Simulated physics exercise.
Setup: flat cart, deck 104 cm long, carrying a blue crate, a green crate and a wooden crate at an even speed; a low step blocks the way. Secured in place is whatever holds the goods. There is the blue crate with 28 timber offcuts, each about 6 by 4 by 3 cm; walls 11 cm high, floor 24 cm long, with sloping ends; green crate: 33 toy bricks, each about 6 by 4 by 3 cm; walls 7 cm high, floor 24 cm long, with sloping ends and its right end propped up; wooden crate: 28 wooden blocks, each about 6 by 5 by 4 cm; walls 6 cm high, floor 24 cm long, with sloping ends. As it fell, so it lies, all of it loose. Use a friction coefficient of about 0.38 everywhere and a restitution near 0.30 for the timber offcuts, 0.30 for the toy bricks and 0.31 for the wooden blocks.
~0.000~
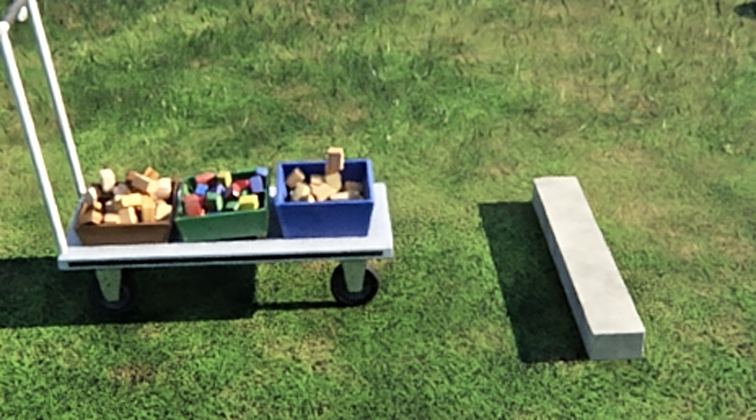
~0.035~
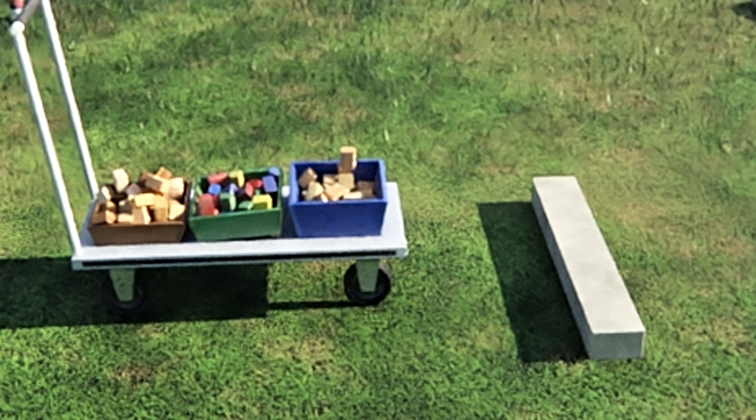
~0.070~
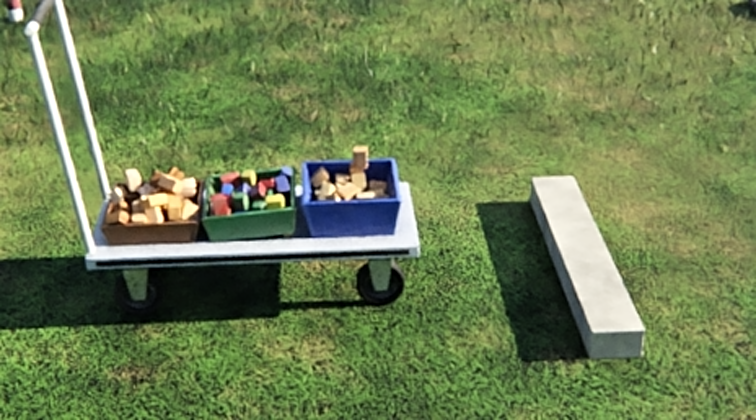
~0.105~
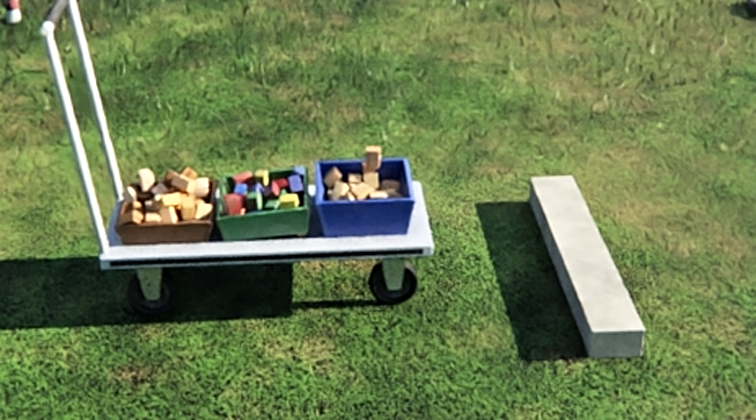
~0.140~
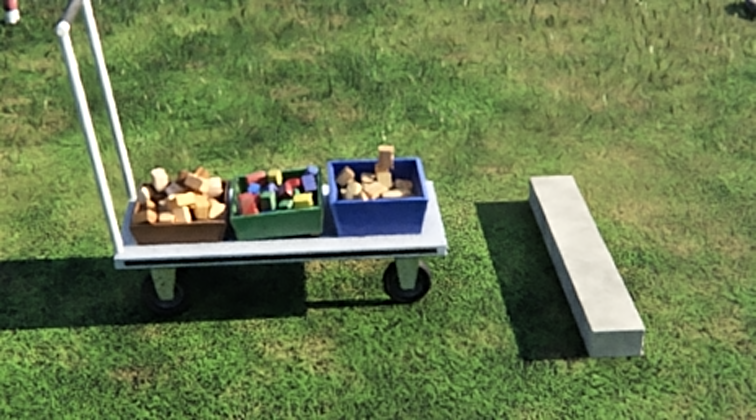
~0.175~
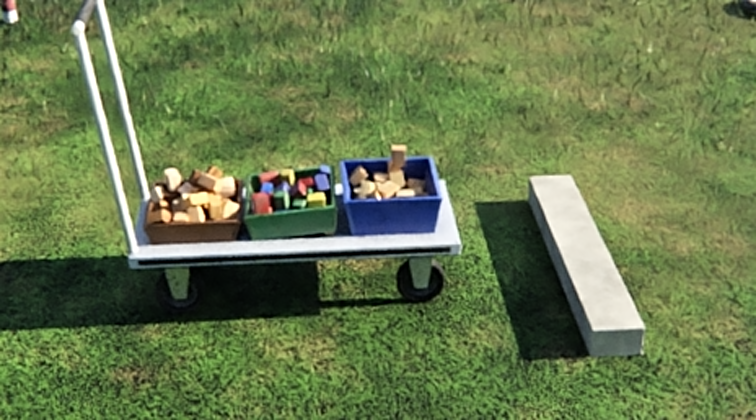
A flat cart carrying three crates of loose blocks rolls right across the grass.
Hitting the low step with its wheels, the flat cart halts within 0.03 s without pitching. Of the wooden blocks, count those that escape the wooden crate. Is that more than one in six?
No.
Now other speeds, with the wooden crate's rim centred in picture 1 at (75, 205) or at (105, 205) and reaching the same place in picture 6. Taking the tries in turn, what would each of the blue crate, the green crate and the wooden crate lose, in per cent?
For the blue crate it's 10 % and then 0 %, for the green crate 10 % and then 10 %, and for the wooden crate 20 % and then 10 %.
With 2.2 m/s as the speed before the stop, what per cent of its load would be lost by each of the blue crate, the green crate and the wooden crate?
Blue crate 0 %, green crate 20 %, wooden crate 30 %.
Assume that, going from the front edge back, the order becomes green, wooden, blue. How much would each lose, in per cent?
Blue crate 0 %, green crate 10 %, wooden crate 0 %.
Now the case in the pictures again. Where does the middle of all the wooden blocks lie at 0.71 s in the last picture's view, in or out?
In the last picture they centre on about (329, 197).
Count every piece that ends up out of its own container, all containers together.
I'd put it near 2.
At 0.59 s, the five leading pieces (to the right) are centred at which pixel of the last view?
Near (545, 188).
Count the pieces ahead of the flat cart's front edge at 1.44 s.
Roughly 1 pieces.
After 0.49 s, impact.
After 0.59 s, blue crate 28 in, 0 out, green crate 33 in, 0 out and wooden crate 28 in, 0 out.
After 0.71 s, blue crate 27 in, 1 out, green crate 33 in, 0 out and wooden crate 27 in, 1 out.
After 0.94 s, blue crate 27 in, 1 out, green crate 33 in, 0 out and wooden crate 27 in, 1 out.
Outcome (at 1.44 s), blue crate 27 in, 1 out, green crate 33 in, 0 out and wooden crate 27 in, 1 out. Asked share, 1 of 28, 4 per cent.
